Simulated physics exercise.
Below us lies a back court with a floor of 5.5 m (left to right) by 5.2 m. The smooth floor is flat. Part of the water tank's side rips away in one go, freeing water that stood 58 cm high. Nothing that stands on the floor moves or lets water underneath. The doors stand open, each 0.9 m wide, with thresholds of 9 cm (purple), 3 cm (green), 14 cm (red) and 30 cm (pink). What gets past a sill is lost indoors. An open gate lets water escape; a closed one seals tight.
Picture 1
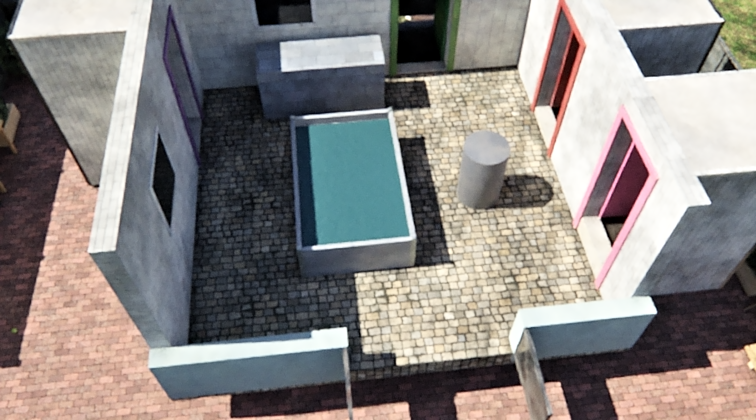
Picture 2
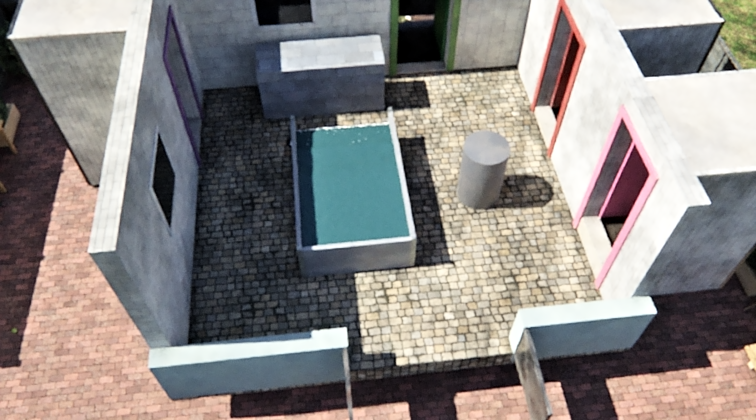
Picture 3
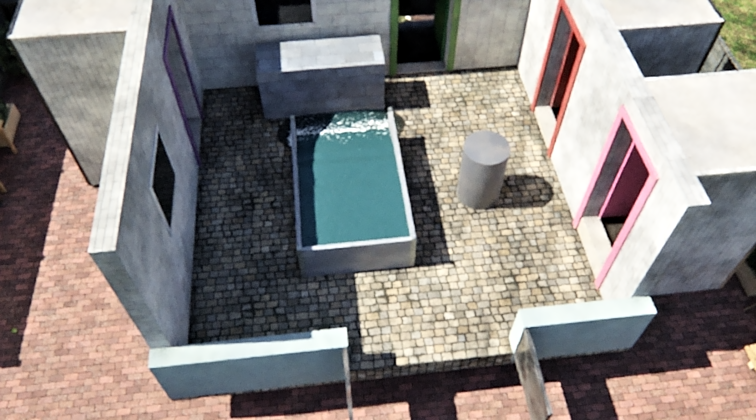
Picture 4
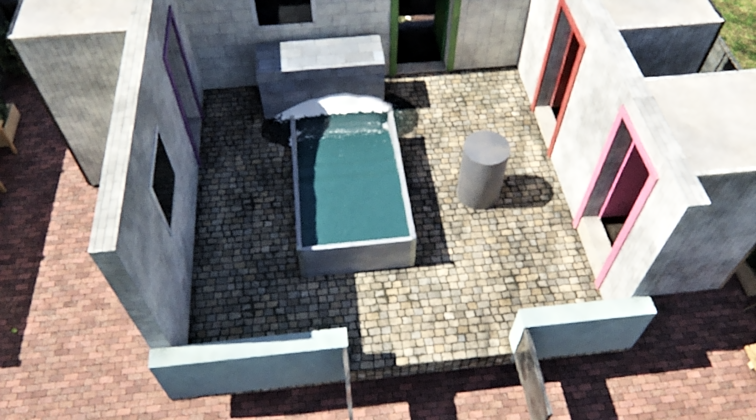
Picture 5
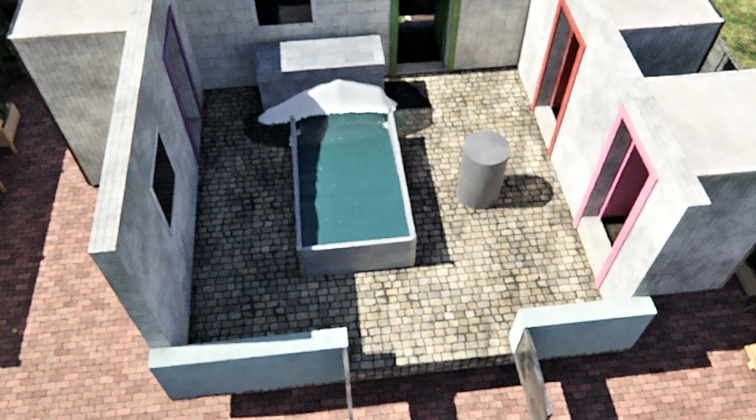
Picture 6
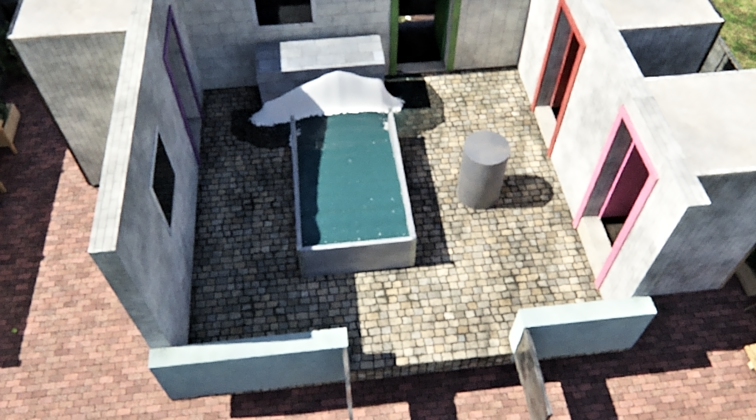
Water bursting from the far side of a rectangular tank in a paved courtyard, foaming white and spreading toward a pale block.
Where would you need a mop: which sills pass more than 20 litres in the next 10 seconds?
Within that time: At the purple door it goes over the limit; at the green door it passes the limit; at the red door it keeps below the limit; at the pink door it does not reach the limit.
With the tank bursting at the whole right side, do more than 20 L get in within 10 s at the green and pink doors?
Then: Green over, pink below.
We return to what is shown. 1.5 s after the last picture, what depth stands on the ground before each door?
Depths in cm: Purple 16, green 6, red 17, pink 0.
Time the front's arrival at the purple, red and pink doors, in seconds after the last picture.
Purple 0.4 s, red 1.1 s, pink 2.4 s.
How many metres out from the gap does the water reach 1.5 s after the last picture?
Some 3.4 m out.
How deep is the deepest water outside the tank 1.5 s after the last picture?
About 37 cm.
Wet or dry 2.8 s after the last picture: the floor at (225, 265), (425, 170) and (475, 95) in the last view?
In that order: Under water, not reached, wet.
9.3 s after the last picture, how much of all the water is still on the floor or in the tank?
About 74 per cent.
Then, 0.7 s after the last picture water covers 25 % of the floor and is deepest (42 cm) near (333, 122); purple door 15 cm at the sill, 2 L in, green door 6 cm at the sill, 10 L in, red door not reached, pink door not reached.
Then, 1.5 s after the last picture water covers 40 % of the floor and is deepest (37 cm) near (333, 114); purple door 16 cm at the sill, 89 L in, green door 6 cm at the sill, 36 L in, red door 17 cm at the sill, 0 L in, pink door not reached.
Then, 2.8 s after the last picture water covers 60 % of the floor and is deepest (21 cm) near (201, 149); purple door 20 cm at the sill, 201 L in, green door 5 cm at the sill, 72 L in, red door 15 cm at the sill, 6 L in, pink door 3 cm at the sill, 0 L in.
Then, 5.3 s after the last picture water covers 85 % of the floor and is deepest (18 cm) near (333, 122); purple door 10 cm at the sill, 252 L in, green door 7 cm at the sill, 105 L in, red door 9 cm at the sill, 8 L in, pink door 6 cm at the sill, 0 L in.
Then, 9.3 s after the last picture water covers 95 % of the floor and is deepest (8 cm) near (603, 326); purple door 8 cm at the sill, 264 L in, green door 6 cm at the sill, 140 L in, red door 7 cm at the sill, 8 L in, pink door 5 cm at the sill, 0 L in.
